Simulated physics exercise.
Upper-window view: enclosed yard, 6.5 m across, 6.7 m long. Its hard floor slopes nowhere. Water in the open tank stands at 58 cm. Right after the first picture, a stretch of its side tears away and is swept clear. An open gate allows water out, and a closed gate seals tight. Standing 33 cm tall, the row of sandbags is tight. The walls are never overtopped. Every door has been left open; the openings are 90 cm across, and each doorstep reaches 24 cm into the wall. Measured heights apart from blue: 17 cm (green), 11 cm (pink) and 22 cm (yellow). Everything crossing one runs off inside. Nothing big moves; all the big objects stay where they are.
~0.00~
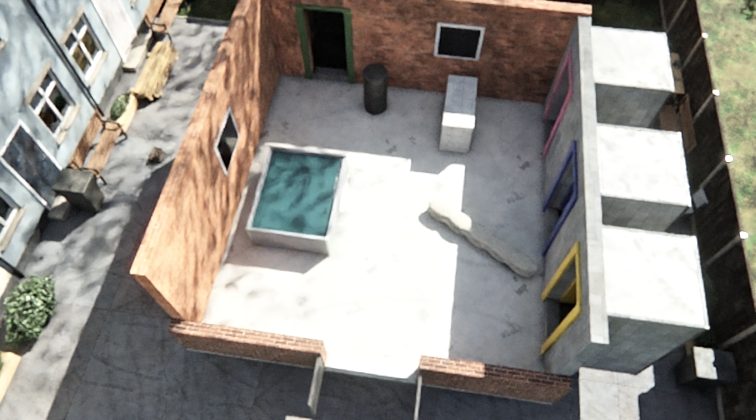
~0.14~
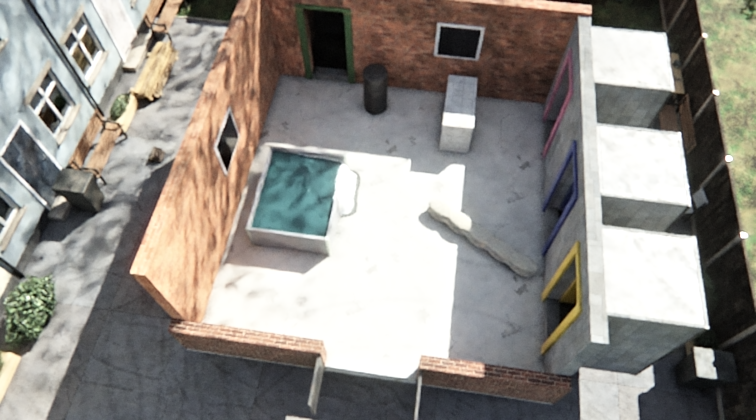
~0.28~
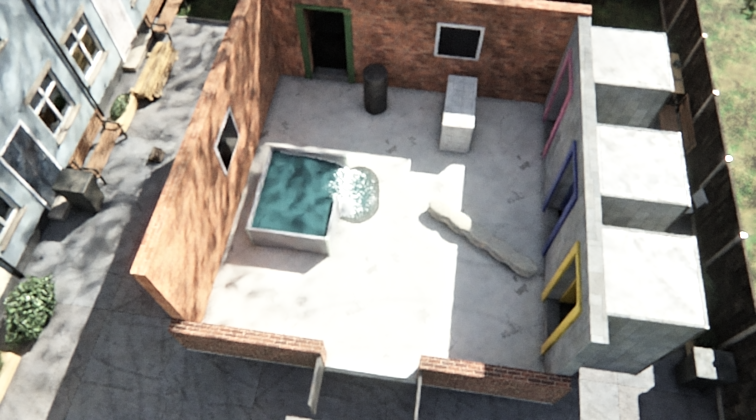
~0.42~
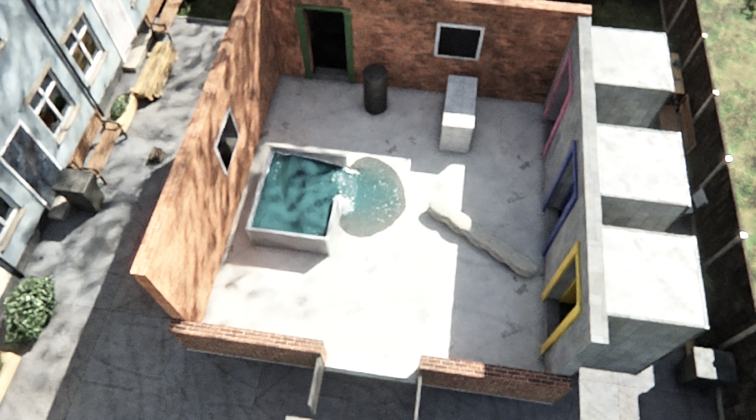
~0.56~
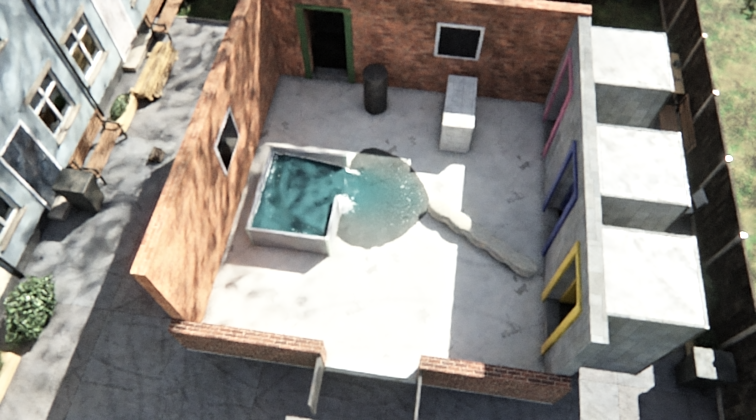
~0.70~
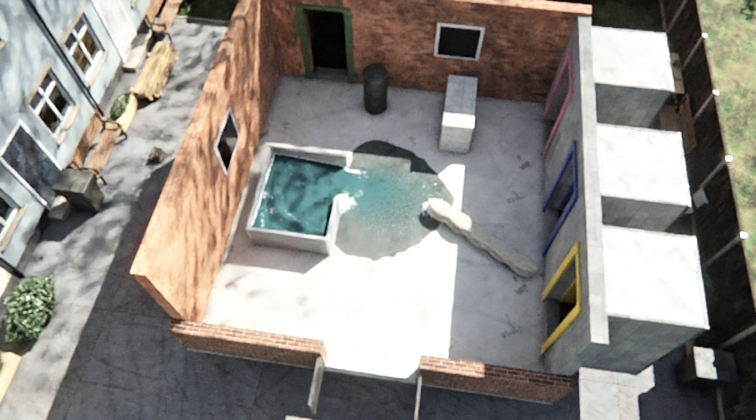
Teal water pouring through a gap in the right side of an open tank, spreading rightward across a walled yard's pale floor.
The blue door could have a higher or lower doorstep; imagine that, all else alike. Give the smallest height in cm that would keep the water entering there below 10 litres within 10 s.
Roughly 8 cm.
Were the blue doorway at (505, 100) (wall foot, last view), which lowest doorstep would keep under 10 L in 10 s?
Minimum: Close to 10.0 cm.
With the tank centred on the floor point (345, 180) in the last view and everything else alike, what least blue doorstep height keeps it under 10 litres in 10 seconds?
Then about 16 centimetres at the least.
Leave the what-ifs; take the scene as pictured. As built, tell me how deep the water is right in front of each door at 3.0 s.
Door by door, in centimetres - blue 9, green 0, pink 14, yellow 12.
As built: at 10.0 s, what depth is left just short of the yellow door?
5.0 cm.
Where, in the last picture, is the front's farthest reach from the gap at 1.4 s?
Lab note: Front tip approx. at (536, 192).
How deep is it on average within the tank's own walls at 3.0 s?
Mean depth: Approx. 24 cm.
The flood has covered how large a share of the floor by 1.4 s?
Some 25 per cent is wet.
After 1.4 s water covers 25 % of the floor, deepest (29 cm) near (353, 190); it has not reached the blue door.
After 3.0 s water covers 45 % of the floor, deepest (22 cm) near (544, 385); 9 cm at the blue door, 0 litres in over its 22 cm doorstep.
After 10.0 s water covers 90 % of the floor, deepest (9 cm) near (517, 257); 8 cm at the blue door, 0 litres in over its 22 cm doorstep.
At the blue door as built, the water arrived by 2.1 s and peaked near 10 cm at 6.4 s.
With a doorstep of 7 cm, 16 litres would have come in within the 10 s; with 10 cm, 1 litre. So under 10 litres takes about 8 cm.
